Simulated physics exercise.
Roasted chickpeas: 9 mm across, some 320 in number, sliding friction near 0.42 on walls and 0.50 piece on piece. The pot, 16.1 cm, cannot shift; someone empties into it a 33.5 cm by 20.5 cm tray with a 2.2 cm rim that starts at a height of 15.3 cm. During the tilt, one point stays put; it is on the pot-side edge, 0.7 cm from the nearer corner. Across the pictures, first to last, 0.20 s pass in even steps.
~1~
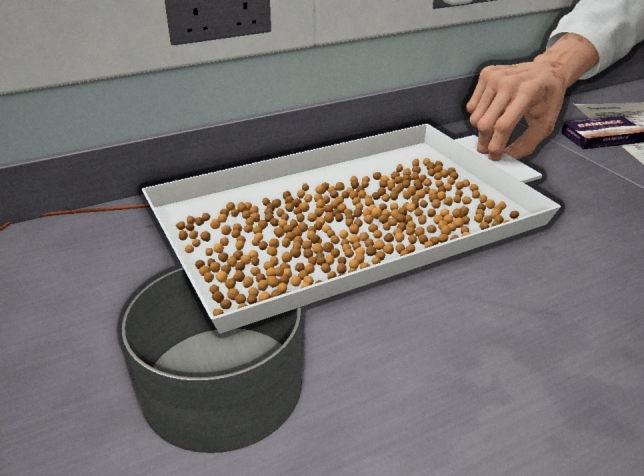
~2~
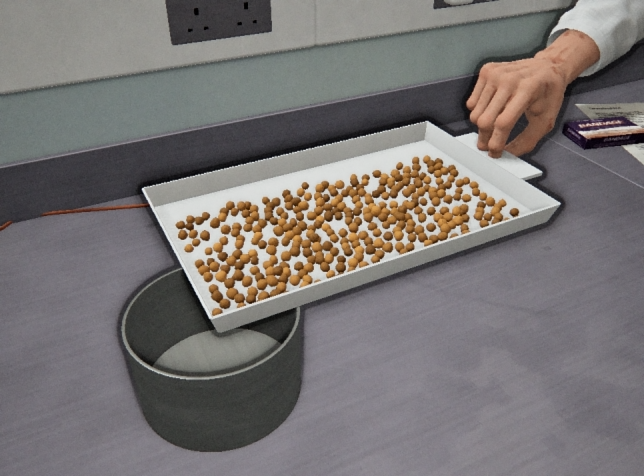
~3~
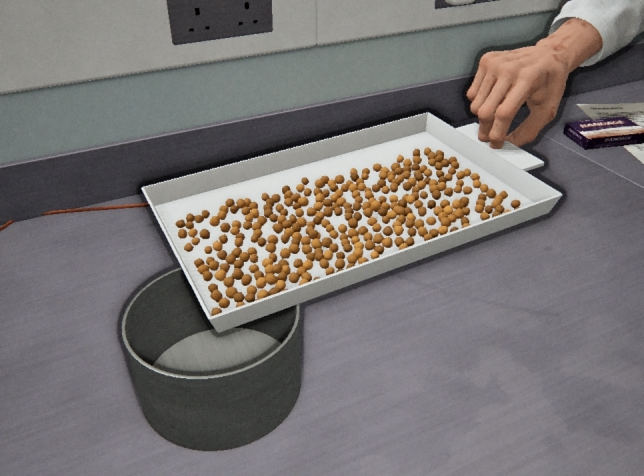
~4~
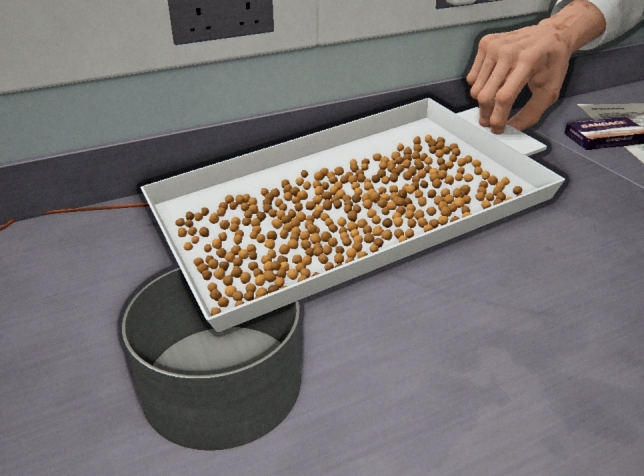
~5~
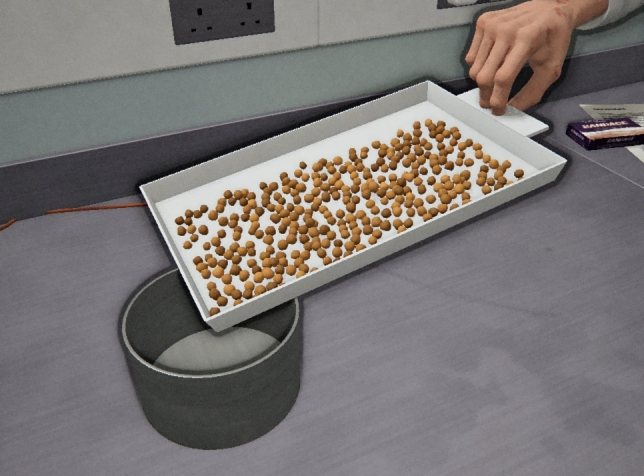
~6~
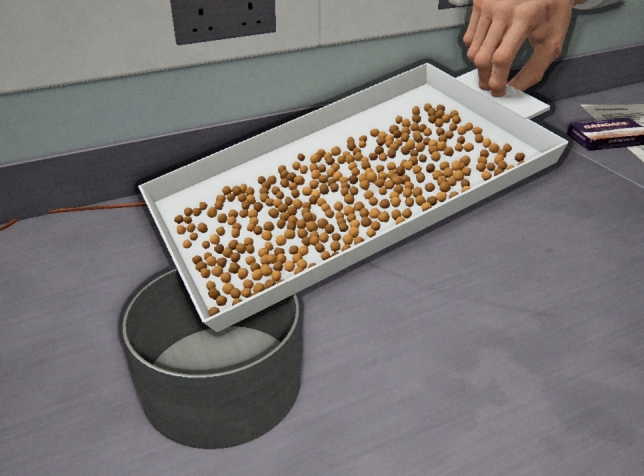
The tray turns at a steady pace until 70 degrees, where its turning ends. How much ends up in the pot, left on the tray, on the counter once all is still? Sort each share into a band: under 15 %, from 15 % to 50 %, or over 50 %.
Pot: Under 15 %; tray: Over 50 %; counter: From 15 % to 50 %.
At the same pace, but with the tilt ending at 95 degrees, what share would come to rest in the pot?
Pot share: About 20 per cent.
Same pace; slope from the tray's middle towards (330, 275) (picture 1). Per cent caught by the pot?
Around 0 percent of them.
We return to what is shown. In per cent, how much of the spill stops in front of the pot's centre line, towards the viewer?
About 70 per cent.
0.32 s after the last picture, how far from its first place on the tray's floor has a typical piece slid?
5 cm.
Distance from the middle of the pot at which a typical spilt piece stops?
Distance: Some 18 cm.
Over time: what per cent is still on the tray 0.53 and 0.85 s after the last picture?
First 100, then 70.
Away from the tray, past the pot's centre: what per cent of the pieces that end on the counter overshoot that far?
Share: Around 100 %.
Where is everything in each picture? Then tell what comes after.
Tray tilt 0 degrees, front corners at (217, 311) and (551, 205); middle of the pieces at (349, 223); pot at (213, 313), in the first frame.
Tray tilt 1 degrees, front corners at (216, 311) and (551, 202); middle of the pieces at (349, 221), in the second frame.
Tray tilt 2 degrees, front corners at (215, 311) and (552, 193); middle of the pieces at (348, 216), in the third frame.
Tray tilt 5 degrees, front corners at (213, 311) and (555, 178), lowest corner left front; middle of the pieces at (348, 209), in the fourth frame.
Tray tilt 9 degrees, front corners at (211, 312) and (556, 160), lowest corner left front; middle of the pieces at (346, 200), in the fifth frame.
Tray tilt 13 degrees, front corners at (209, 313) and (557, 142), lowest corner left front; middle of the pieces at (345, 192); pot at (212, 311), in the sixth frame.
Then, 0.32 s after the last picture, tilt 41 degrees; the tray holds 100 %, the pot 0 %.
Then, 0.53 s after the last picture, tilt 60 degrees; the tray holds 100 %, the pot 0 %.
Then, 0.85 s after the last picture, tilt 70 degrees; the tray holds 70 %, the pot 5 %.
In the end, pot 10 %, tray 60 %, counter 35 %.
